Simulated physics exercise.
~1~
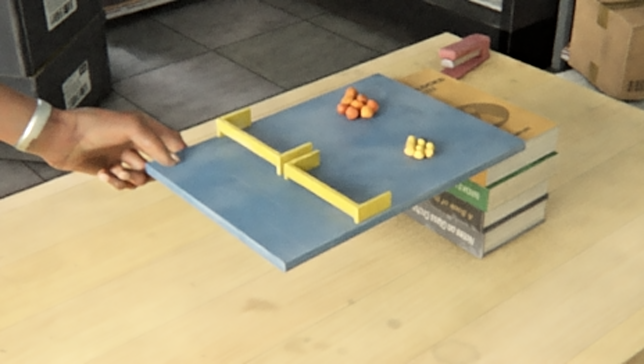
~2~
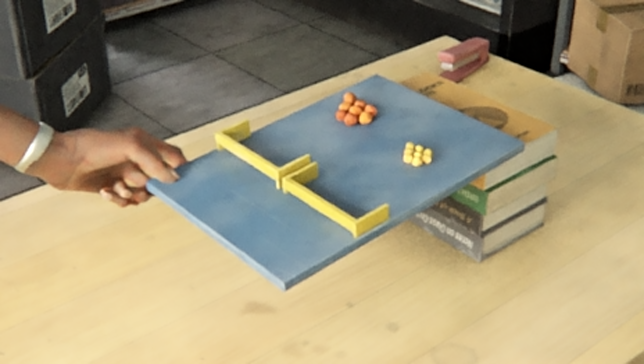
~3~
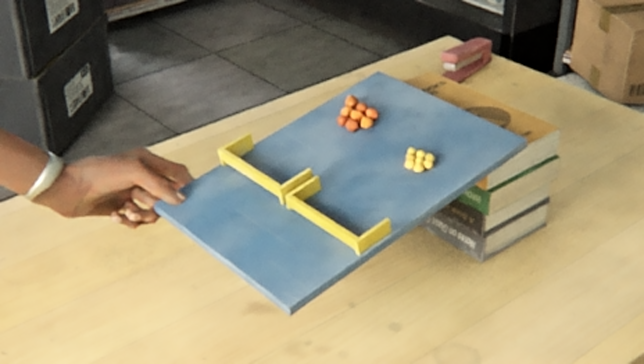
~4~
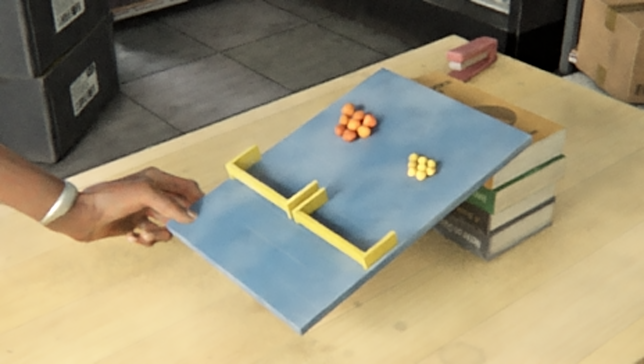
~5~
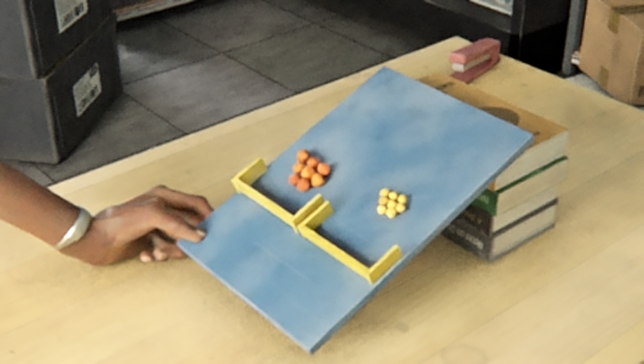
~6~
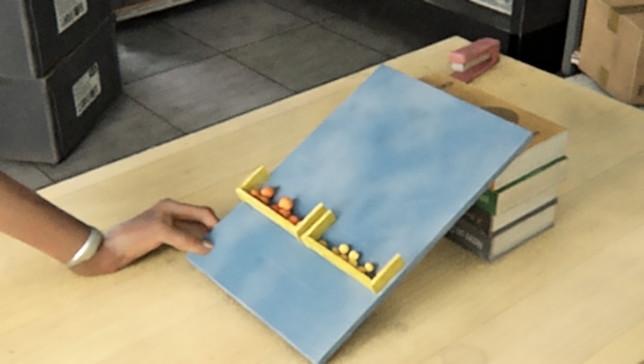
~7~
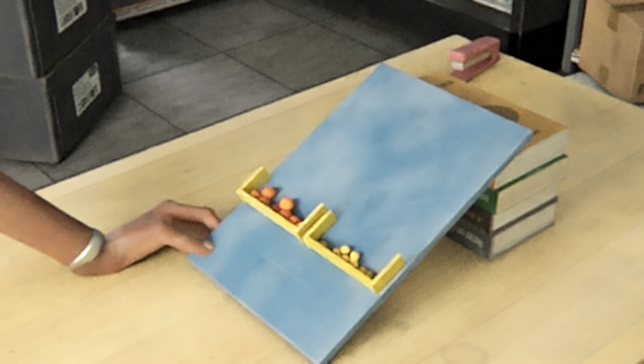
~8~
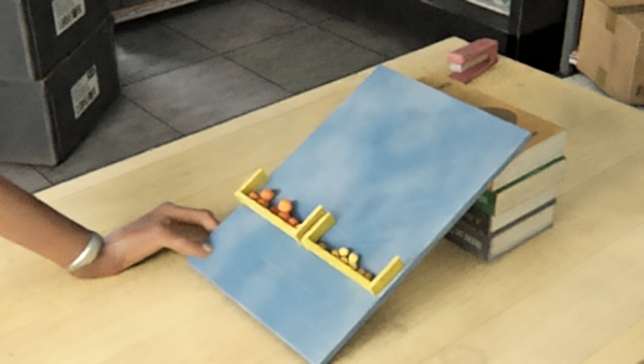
On a wooden table, a hand gently lowered the free end of a blue board propped on stacked books, until the orange and yellow heaps of small pieces slid down the slope and stayed caught against the yellow bars.
